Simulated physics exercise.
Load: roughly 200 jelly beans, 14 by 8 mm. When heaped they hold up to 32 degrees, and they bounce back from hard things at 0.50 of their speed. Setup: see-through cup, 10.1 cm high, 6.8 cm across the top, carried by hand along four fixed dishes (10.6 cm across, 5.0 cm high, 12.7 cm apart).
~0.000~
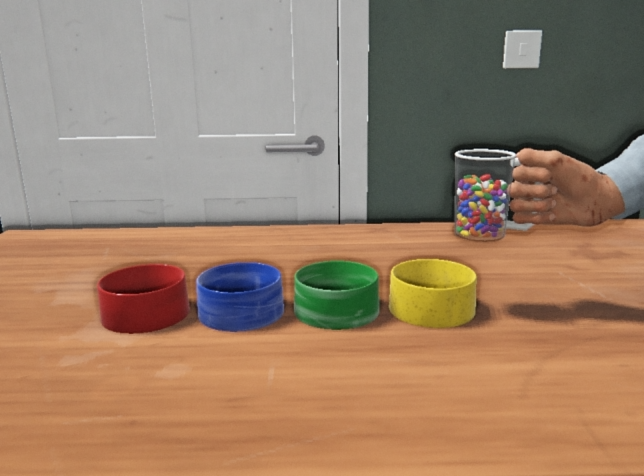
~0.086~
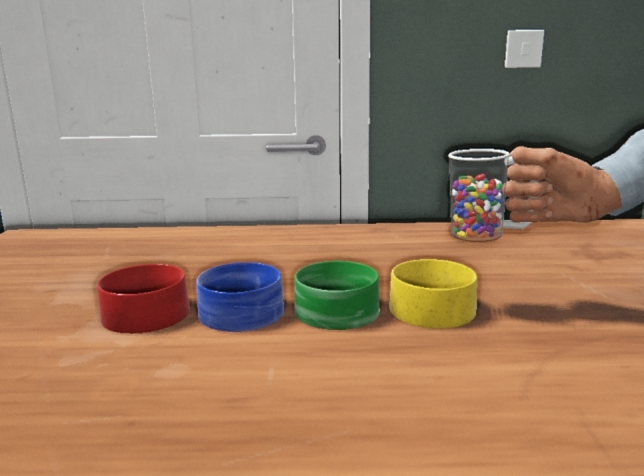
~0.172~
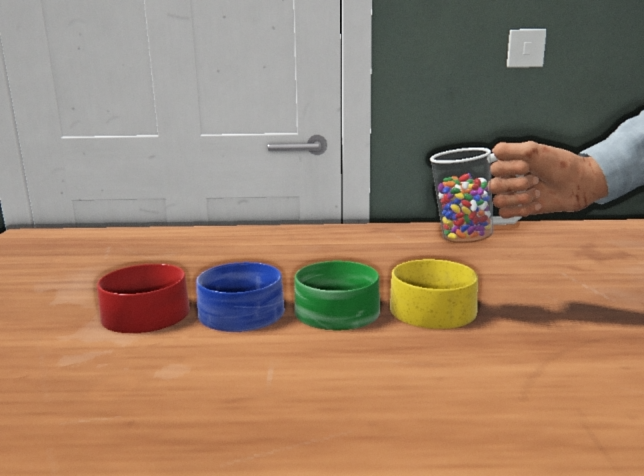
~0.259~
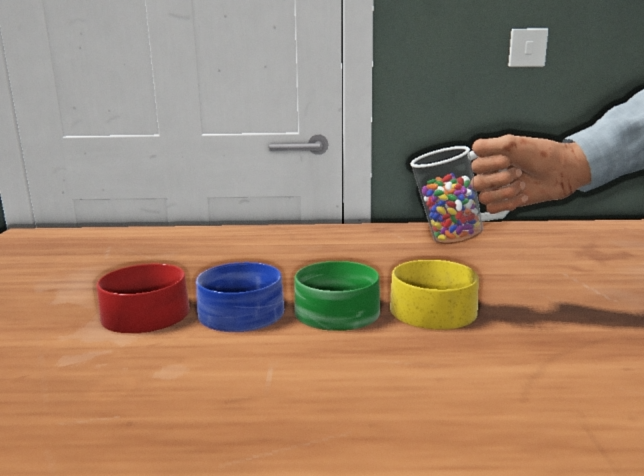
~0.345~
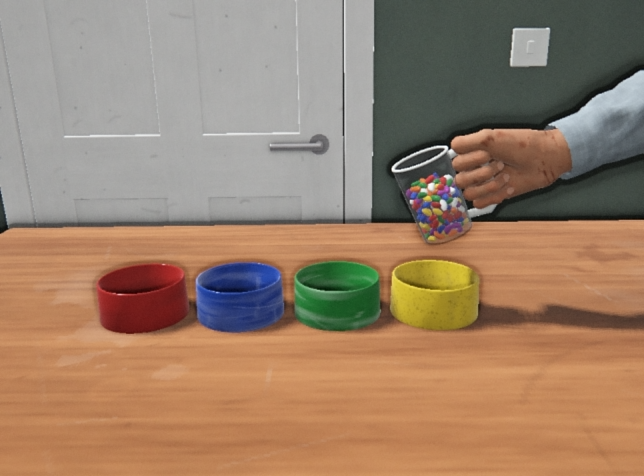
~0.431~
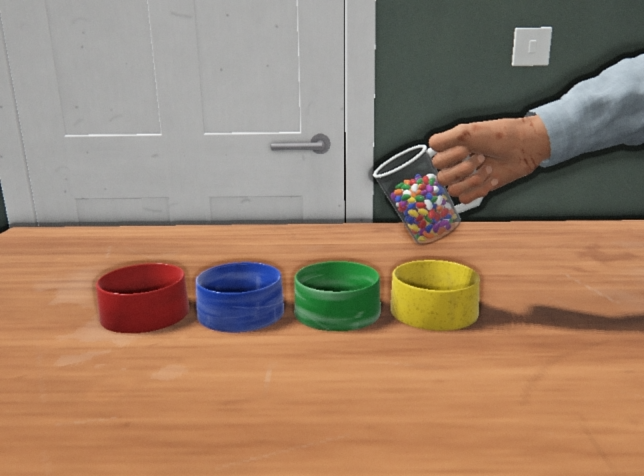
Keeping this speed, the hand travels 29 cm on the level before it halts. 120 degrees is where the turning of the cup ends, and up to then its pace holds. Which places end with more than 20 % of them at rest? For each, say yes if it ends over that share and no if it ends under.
Red - no, blue - yes, green - no, yellow - no, counter - yes.
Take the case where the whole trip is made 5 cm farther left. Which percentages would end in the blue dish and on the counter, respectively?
Result - blue 0 / counter 0.
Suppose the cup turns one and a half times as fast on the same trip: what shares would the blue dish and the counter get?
Blue 80, counter 20.
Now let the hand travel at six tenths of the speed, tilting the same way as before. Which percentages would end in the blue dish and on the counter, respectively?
Then the blue dish gets 80 and the counter 10.
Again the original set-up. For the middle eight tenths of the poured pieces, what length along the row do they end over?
The stretch is around 10 cm long.
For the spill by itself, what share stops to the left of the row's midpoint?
About 100 percent.
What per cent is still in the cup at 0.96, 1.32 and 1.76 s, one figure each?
In turn: 100, 100, 10.
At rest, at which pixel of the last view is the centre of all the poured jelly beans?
(221, 306).
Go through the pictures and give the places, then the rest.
Cup at (482, 195), tilt 0 degrees, lip at (458, 155), moved 0.0 cm; middle of the pieces at (481, 207); yellow dish at (433, 274); green dish at (336, 275); blue dish at (239, 277); red dish at (142, 279), in the first frame.
Cup at (478, 195), tilt 2 degrees, lip at (451, 157), moved 0.7 cm; middle of the pieces at (477, 207), in the second frame.
Cup at (464, 196), tilt 9 degrees, lip at (432, 160), moved 2.5 cm; middle of the pieces at (464, 208), in the third frame.
Cup at (449, 196), tilt 16 degrees, lip at (413, 165), moved 4.4 cm; middle of the pieces at (451, 208), in the fourth frame.
Cup at (434, 196), tilt 23 degrees, lip at (393, 170), moved 6.3 cm; middle of the pieces at (437, 208), in the fifth frame.
Cup at (419, 197), tilt 30 degrees, lip at (375, 176), moved 8.2 cm; middle of the pieces at (423, 208); yellow dish at (436, 275); green dish at (337, 276); blue dish at (239, 277); red dish at (141, 278). Its pace works out near 80 degrees a second; the hand travels 22 cm a second, in the sixth frame.
After 0.96 s, tilt 72 degrees; cup holds 100 %.
After 1.32 s, tilt 101 degrees; cup holds 100 %.
Then, at 1.76 s, tilt 120 degrees; cup holds 10 %, red 5 %, blue 60 %.
At rest (3.0 s), red 5 %, blue 65 %, green 0 %, yellow 0 %, counter 30 %.
